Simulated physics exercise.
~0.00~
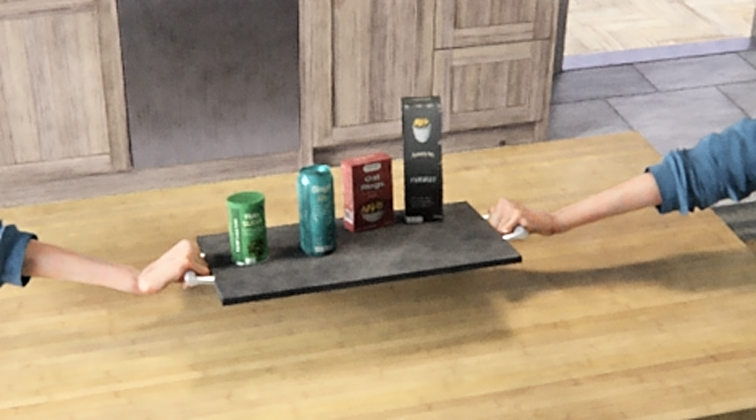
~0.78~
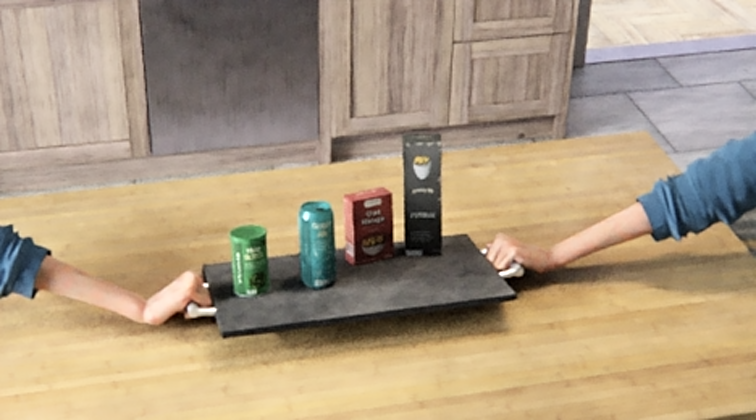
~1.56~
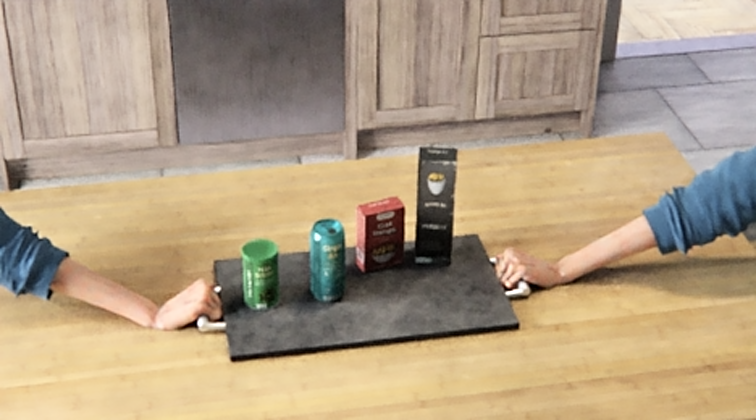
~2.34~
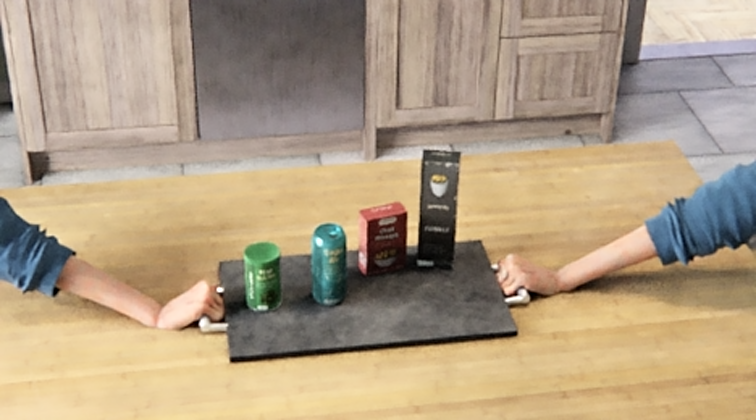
Two hands lower a dark tray of four containers onto a wooden table, all staying upright.
